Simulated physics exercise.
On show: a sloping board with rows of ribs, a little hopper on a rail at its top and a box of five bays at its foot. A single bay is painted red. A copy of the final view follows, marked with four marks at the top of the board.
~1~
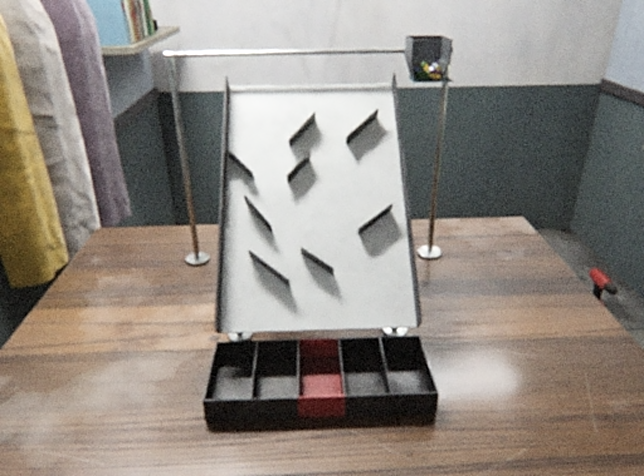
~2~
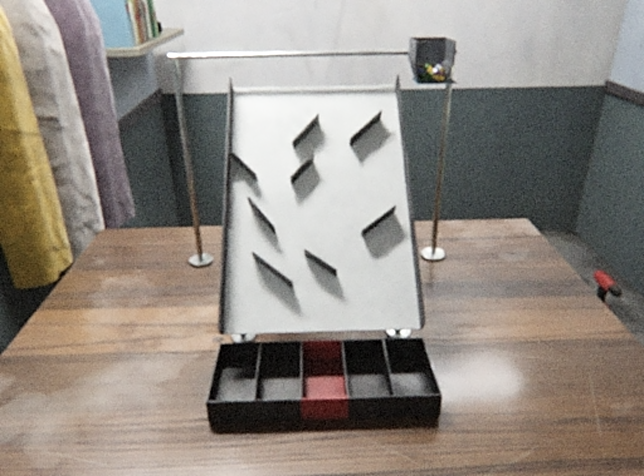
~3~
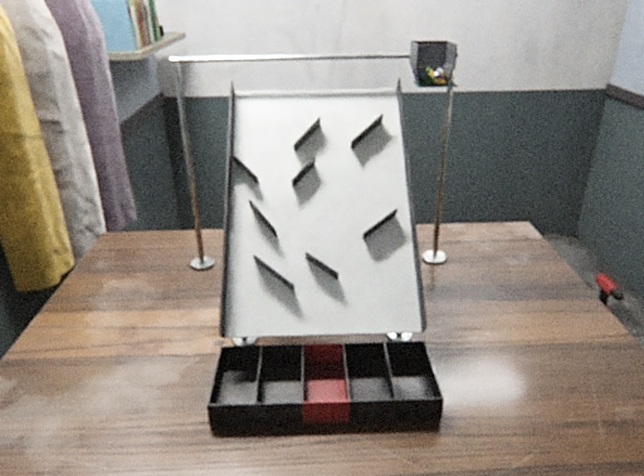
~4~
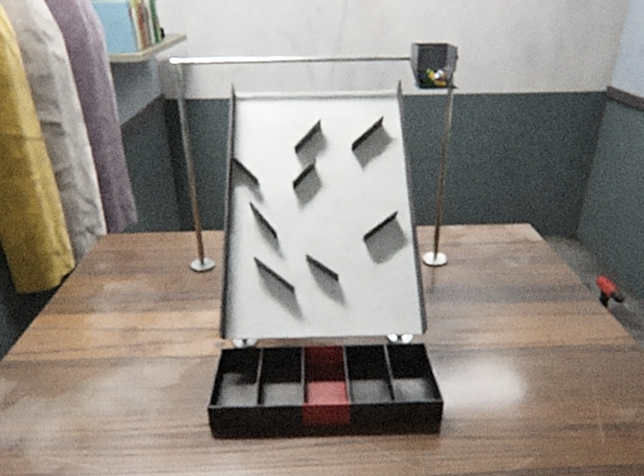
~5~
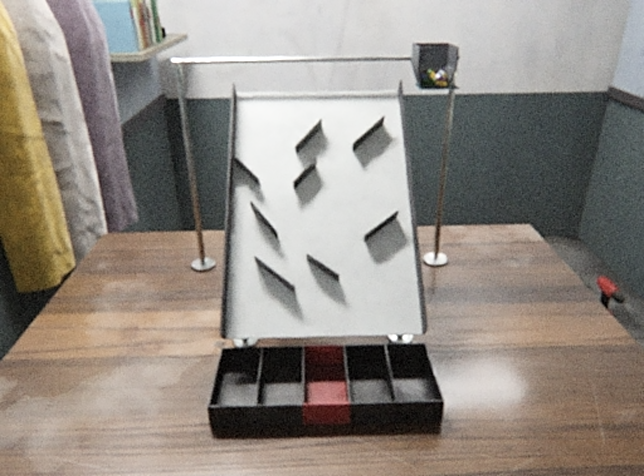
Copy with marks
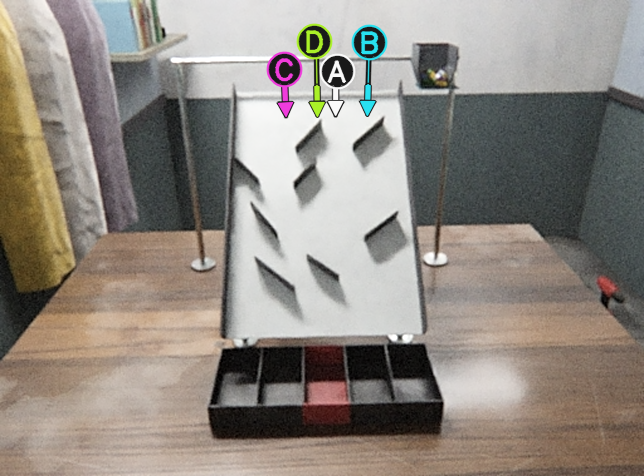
A pale sloping board with dark angled ribs stands on a brown wooden table, seen from the front and slightly above in a room with grey and white walls. A black box of five bays, the middle one red, sits at its foot, a small dark hopper of colourful pieces hangs at the upper right of a metal rail, and yellow, grey and purple cloths hang at left. Nothing on the table moves; the view only shifts very slightly at first, then stays still.
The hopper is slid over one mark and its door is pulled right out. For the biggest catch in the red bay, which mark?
Mark C.
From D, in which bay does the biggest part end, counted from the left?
It is the third one.
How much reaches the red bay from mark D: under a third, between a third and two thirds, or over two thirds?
Mark D gives between a third and two thirds.
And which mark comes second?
Here it is mark D.
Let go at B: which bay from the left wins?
The fourth from the left.
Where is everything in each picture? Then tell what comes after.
Hopper (426, 75), jelly beans, door shut, in the first picture.
Ribs (293, 141) to (319, 114), (350, 138) to (382, 110), (231, 150) to (256, 174), in the second picture.
Ribs (292, 181) to (314, 157), (250, 200) to (276, 231), (364, 234) to (397, 209), in the third picture.
Ribs (254, 257) to (294, 288), (306, 254) to (339, 276), in the fourth picture.
Red bay (326, 412), number 3 of 5 from the left, in the fifth picture.
On the marked copy, mark A meets the board at (335, 110); mark B meets the board at (367, 110); mark C meets the board at (285, 111); mark D meets the board at (317, 111).
With A, about a tenth in the red bay, the larger part in other bays, about a tenth held on the board.
With B, about a tenth in the red bay, roughly two thirds in other bays, roughly a quarter held on the board, just a few outside the box.
With C, the larger part in the red bay, roughly a quarter in other bays, just a few held on the board.
With D, roughly half in the red bay, roughly half in other bays.
